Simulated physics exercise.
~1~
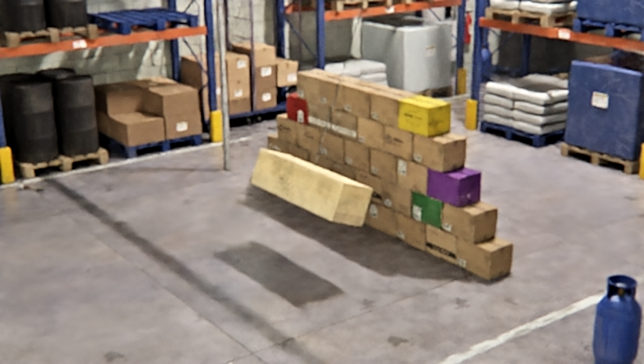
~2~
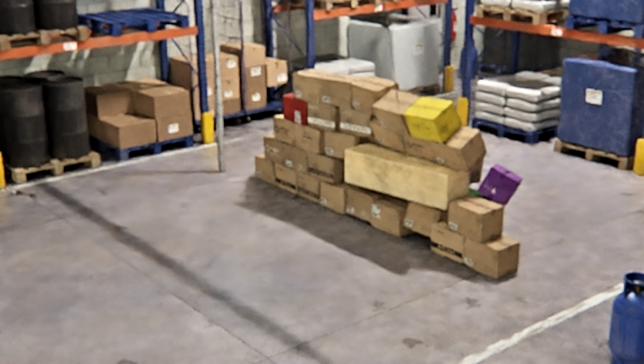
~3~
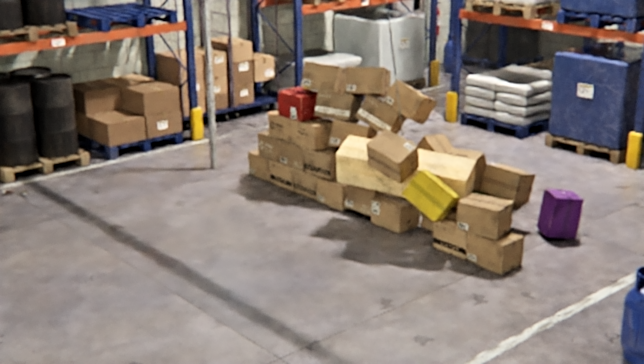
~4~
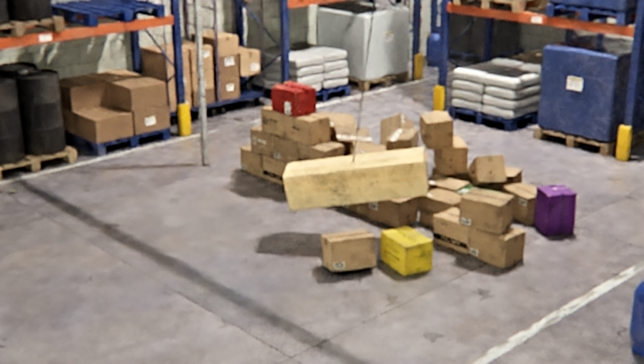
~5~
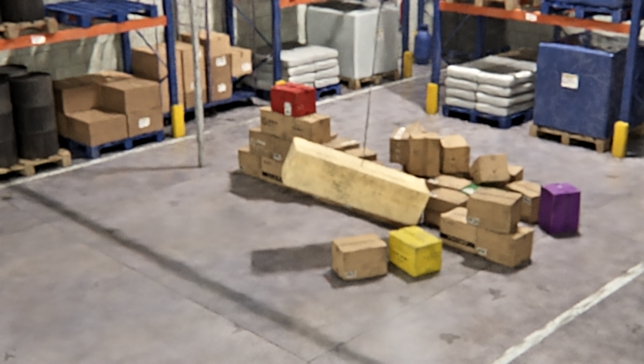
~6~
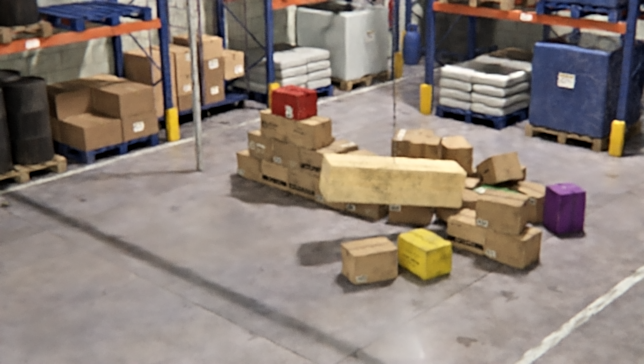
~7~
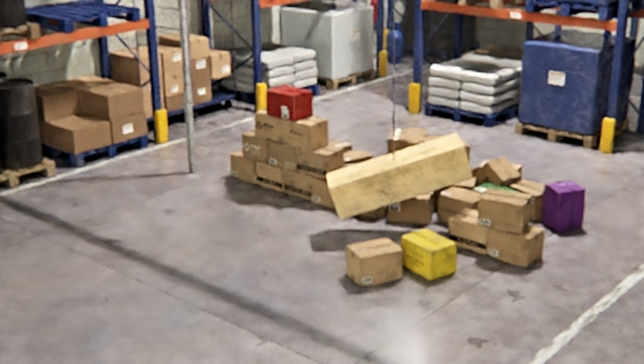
A stepped wall of brown cartons stands on a grey warehouse floor, seen from above, with loaded racks behind and a blue cylinder at lower right. A red carton sits at its left, with yellow, purple and green ones toward the right. A pale timber block swings into the wall, shoving the upper right part loose. The purple carton tips off the right end and lands on its side, while the yellow one tumbles forward onto the floor beside a brown carton. The block keeps swinging and turning above the scattered heap, the red carton still perched on the left.
